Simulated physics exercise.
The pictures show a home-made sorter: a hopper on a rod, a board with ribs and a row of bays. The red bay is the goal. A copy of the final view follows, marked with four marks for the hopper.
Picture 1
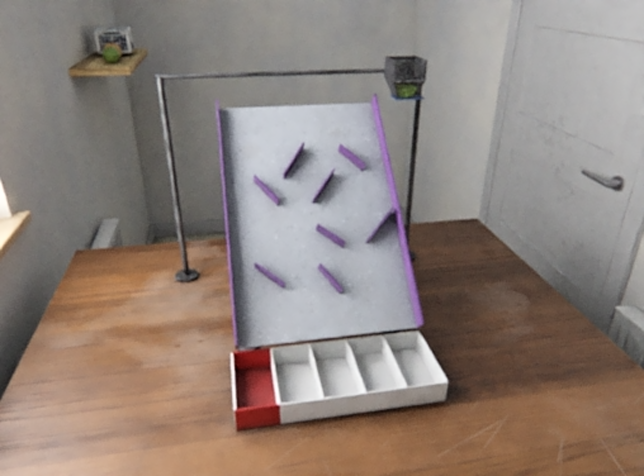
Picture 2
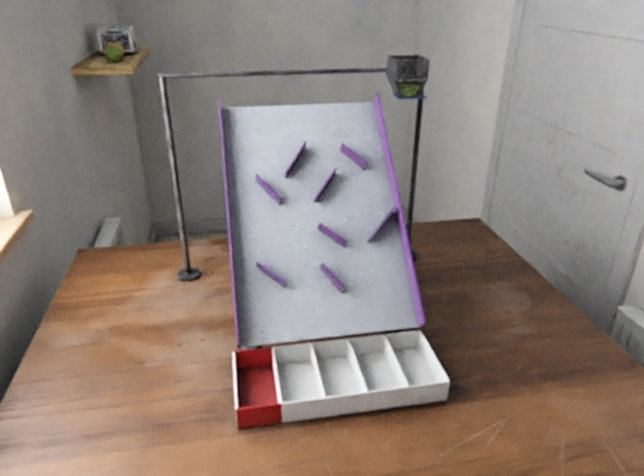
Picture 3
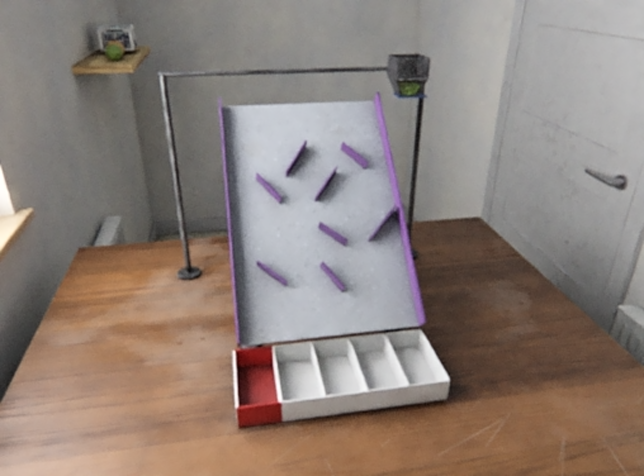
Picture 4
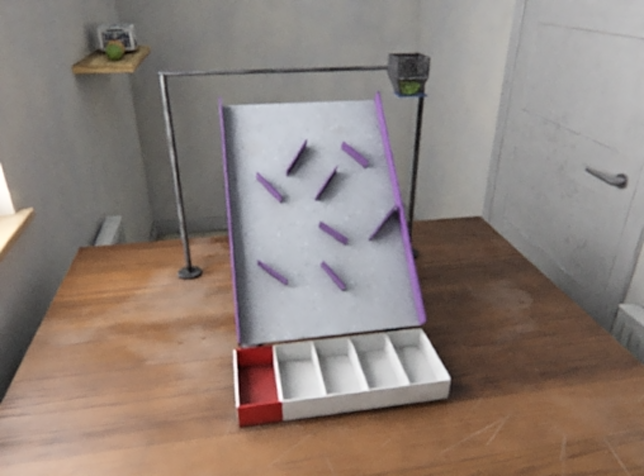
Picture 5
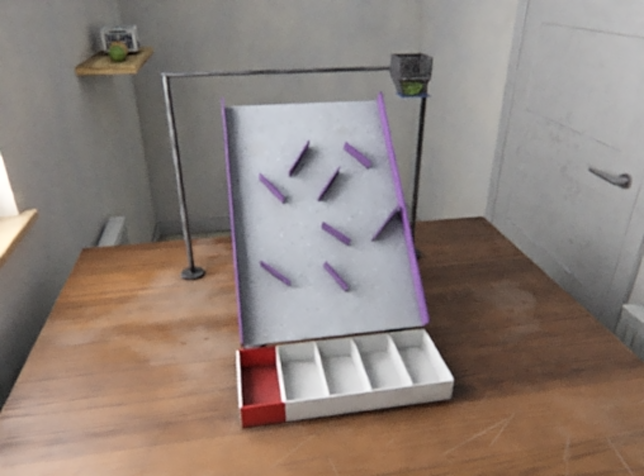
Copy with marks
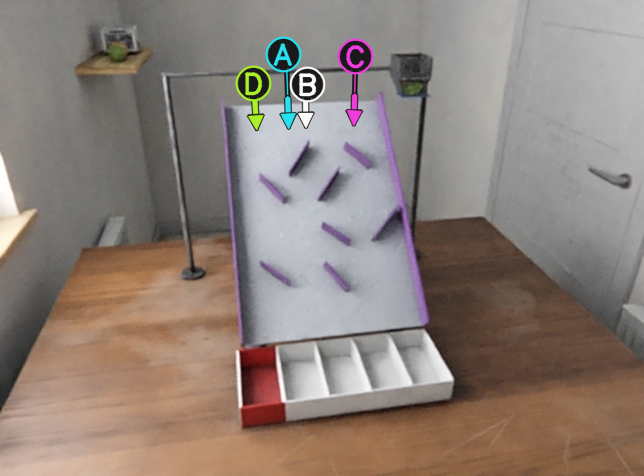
In a plain grey room with a closed door at right, a wooden table is seen from the front and slightly above. A pale sloping board with purple edges and eight purple ribs stands behind a tray of five bays, the leftmost red and the others white, while a dark hopper with something green sits at the right of a metal rod frame. Nothing on the table moves, and the view shifts only very slightly.
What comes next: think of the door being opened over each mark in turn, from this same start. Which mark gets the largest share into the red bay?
I would pick mark D.
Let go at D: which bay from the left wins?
The first.
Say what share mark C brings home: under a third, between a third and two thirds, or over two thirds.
Mark C gives under a third.
On the marked copy, mark A meets the board at (288, 123); mark B meets the board at (305, 122); mark C meets the board at (353, 120); mark D meets the board at (256, 124).
With A, none at all in the red bay, all but a few in other bays, only a few outside the box.
With B, none at all in the red bay, all but a few in other bays, only a few outside the box.
With C, none at all in the red bay, all but a few in other bays, a small share held on the board.
With D, close to half in the red bay, close to half in other bays.
